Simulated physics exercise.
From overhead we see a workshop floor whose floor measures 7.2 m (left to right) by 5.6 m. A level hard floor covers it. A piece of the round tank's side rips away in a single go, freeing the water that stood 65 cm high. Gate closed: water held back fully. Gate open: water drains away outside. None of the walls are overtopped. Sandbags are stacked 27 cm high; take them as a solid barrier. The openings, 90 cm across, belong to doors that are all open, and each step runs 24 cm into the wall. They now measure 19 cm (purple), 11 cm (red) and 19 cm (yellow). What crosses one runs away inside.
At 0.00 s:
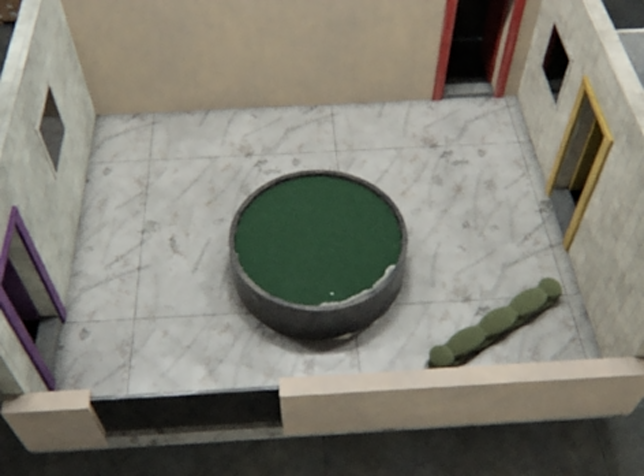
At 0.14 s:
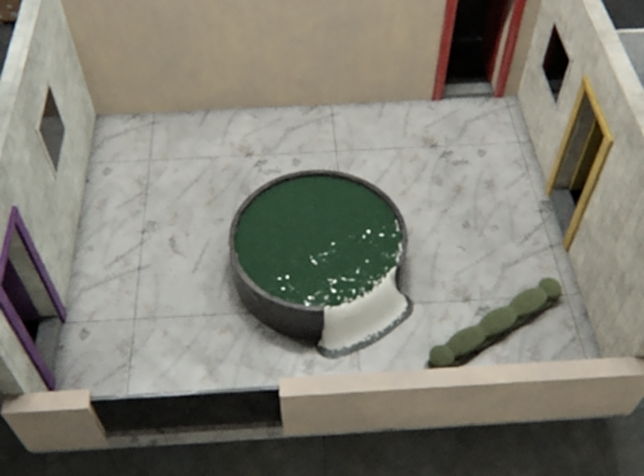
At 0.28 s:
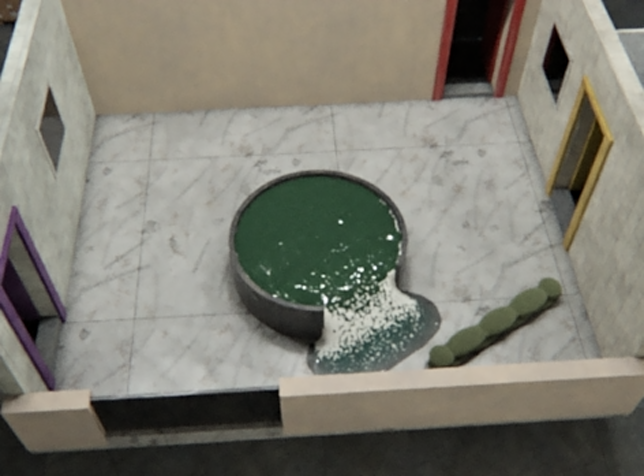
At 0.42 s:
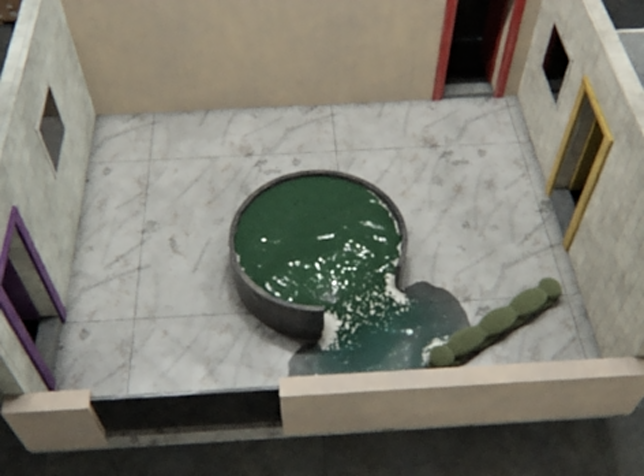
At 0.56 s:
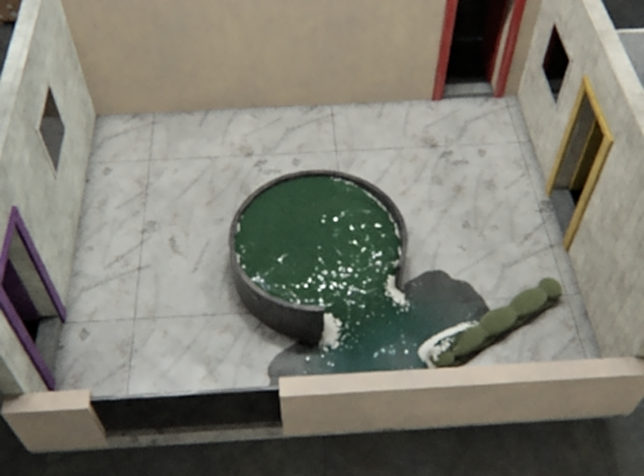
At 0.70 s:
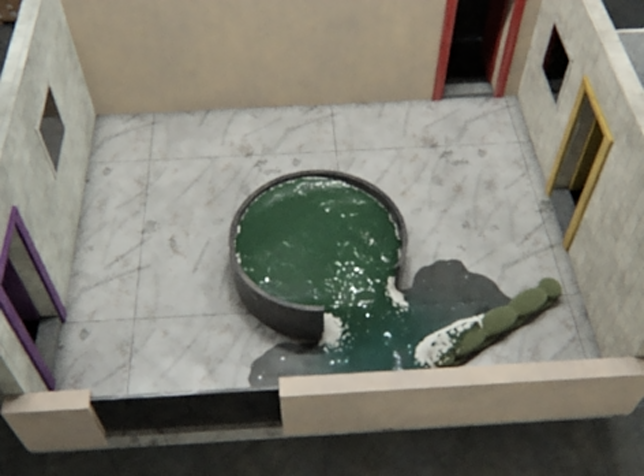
In this clip, the lower-right side of a round tank of green water opens, and water pours through the gap with white foam, spreading across the marble-patterned floor and washing against the green sandbag row near the front wall.
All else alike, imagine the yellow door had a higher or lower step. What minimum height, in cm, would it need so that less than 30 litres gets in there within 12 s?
About 9 cm.
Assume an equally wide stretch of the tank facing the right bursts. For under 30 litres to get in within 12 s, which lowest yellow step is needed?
Roughly 27 cm.
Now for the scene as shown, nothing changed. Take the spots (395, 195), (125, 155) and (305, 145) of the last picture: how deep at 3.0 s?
Roughly 0, then 0, then 0 cm.
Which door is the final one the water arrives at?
Last in line is the red door.
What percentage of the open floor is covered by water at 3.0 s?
Wet share: Around 50 %.
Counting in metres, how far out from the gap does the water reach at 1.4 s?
About 3.2 m.
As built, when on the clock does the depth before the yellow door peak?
Near 3.0 seconds.
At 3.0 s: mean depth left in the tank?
On average, around 28 cm.
After 1.4 s water covers 20 % of the floor, deepest (47 cm) near (389, 389); it has not reached the yellow door.
After 3.0 s water covers 50 % of the floor, deepest (29 cm) near (389, 389); 18 cm at the yellow door, 0 litres in over its 19 cm step.
After 12.0 s water covers 95 % of the floor, deepest (14 cm) near (67, 303); 5 cm at the yellow door, 1 litre in over its 19 cm step.
At the yellow door as built, the water arrived by 1.8 s and peaked near 18 cm at 3.0 s.
With a step of 8 cm, 43 litres would have come in within the 12 s; with 11 cm, 16 litres. So under 30 litres takes about 9 cm.
